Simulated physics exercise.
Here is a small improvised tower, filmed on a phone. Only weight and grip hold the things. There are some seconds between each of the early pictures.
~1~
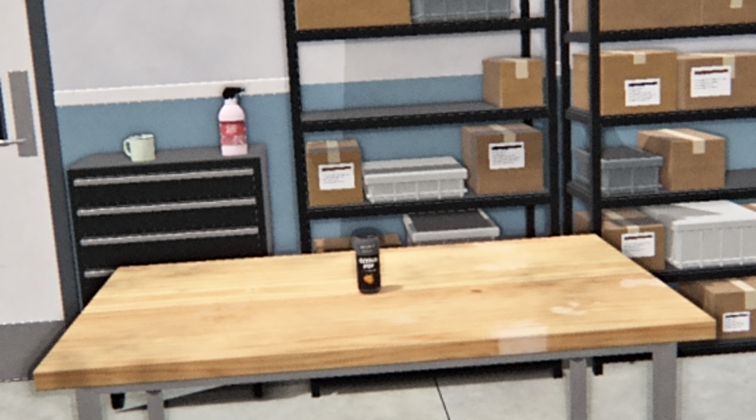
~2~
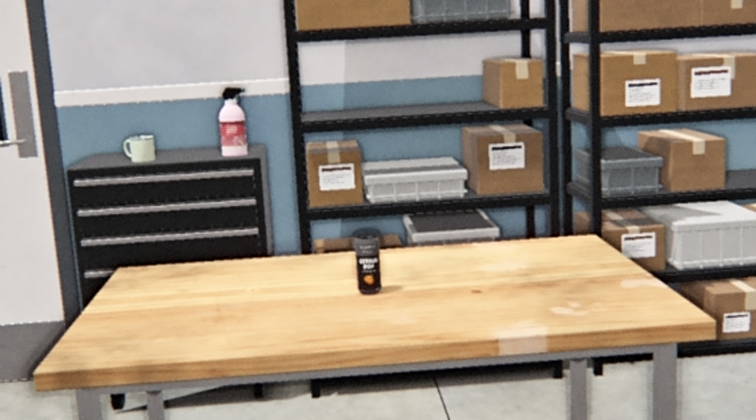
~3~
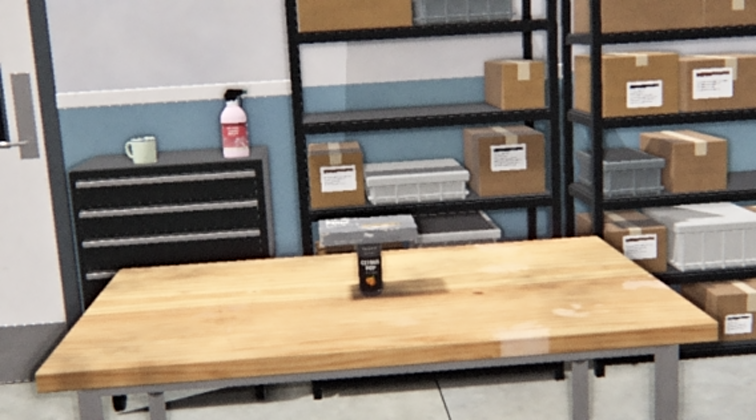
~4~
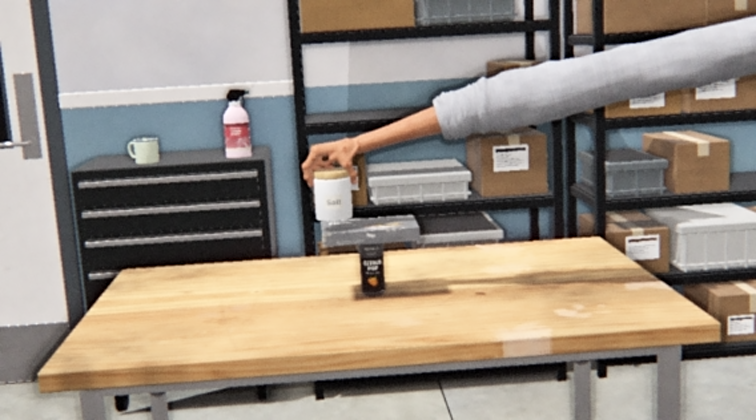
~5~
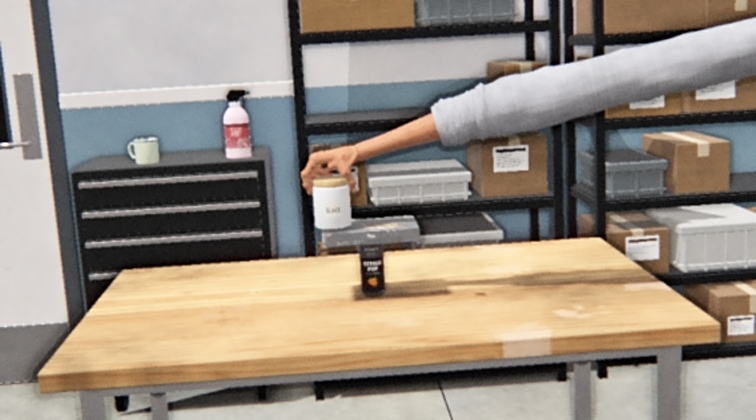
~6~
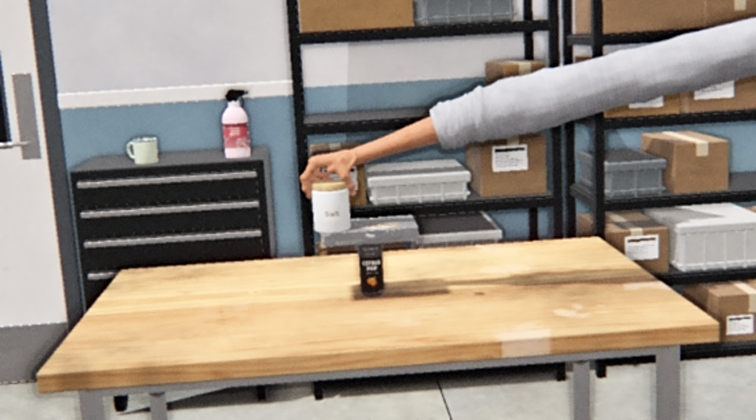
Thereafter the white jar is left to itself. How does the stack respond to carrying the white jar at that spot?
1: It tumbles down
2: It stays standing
1.
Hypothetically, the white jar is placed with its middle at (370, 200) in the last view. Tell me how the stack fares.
Stands.
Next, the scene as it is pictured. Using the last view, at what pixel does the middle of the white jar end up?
The object ends up somewhere around (286, 293).
Then, 0.30 s later than the last frame, white jar now fallen; grey packet tilted by 37°.
Then, 0.40 s later than the last frame, grey packet tilted by 74°.
Then, 0.50 s later than the last frame, grey packet now fallen.
Then, 0.70 s later than the last frame, things are still on the move.
When it is over, fallen, grey packet and white jar; black can as before. End places, in pixels of the last picture, white jar near (286, 293). The stack gives way.
